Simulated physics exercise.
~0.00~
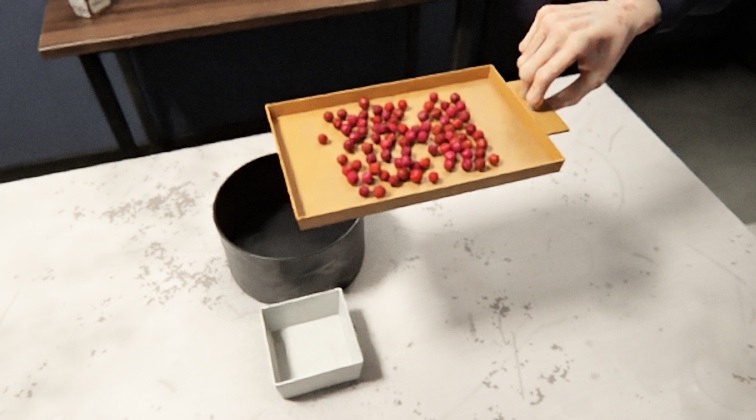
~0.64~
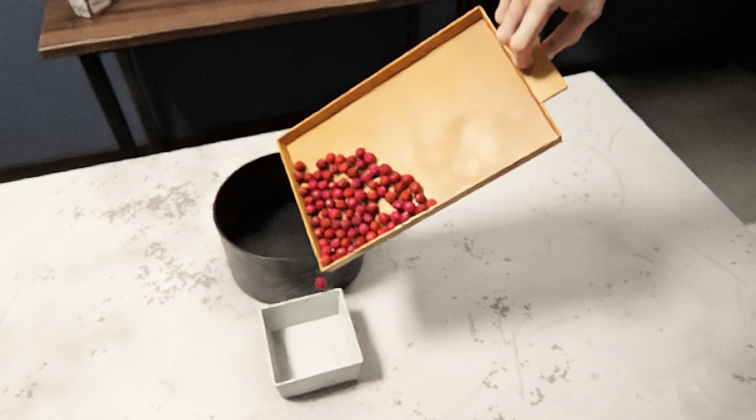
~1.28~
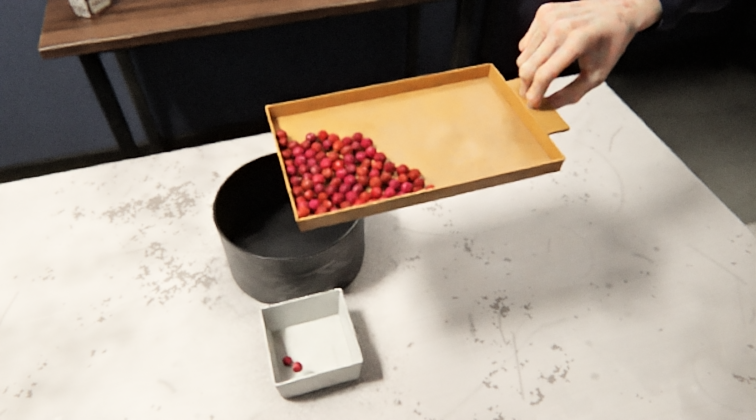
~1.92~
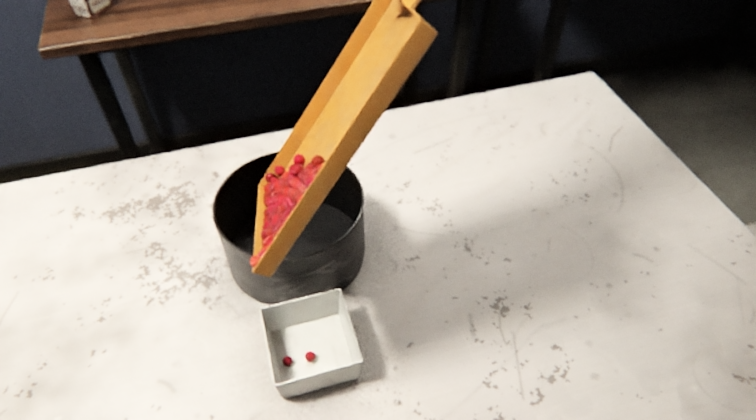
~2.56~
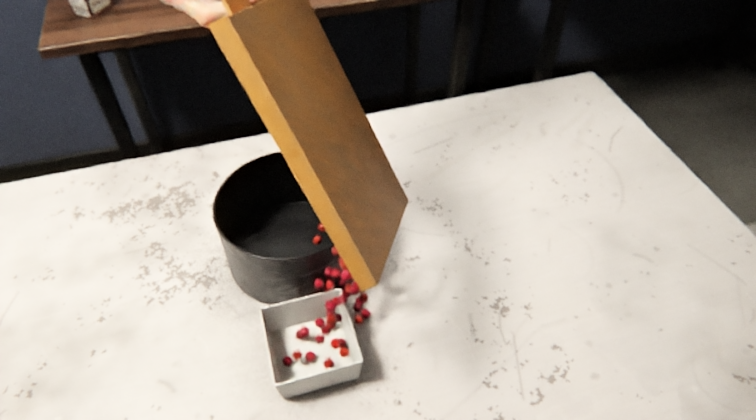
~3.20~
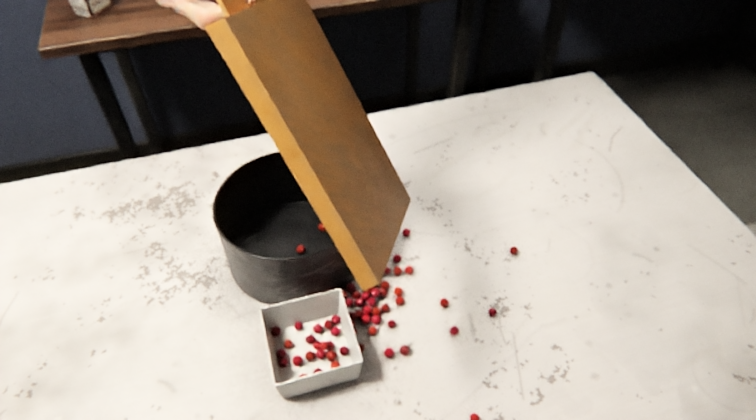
The footage shows a hand tilting a tray of red cranberries above a black pot and a white tin, levelling it, then tipping it steeply, so that some berries land in the tin, a few drop into the pot, and most scatter across the table.
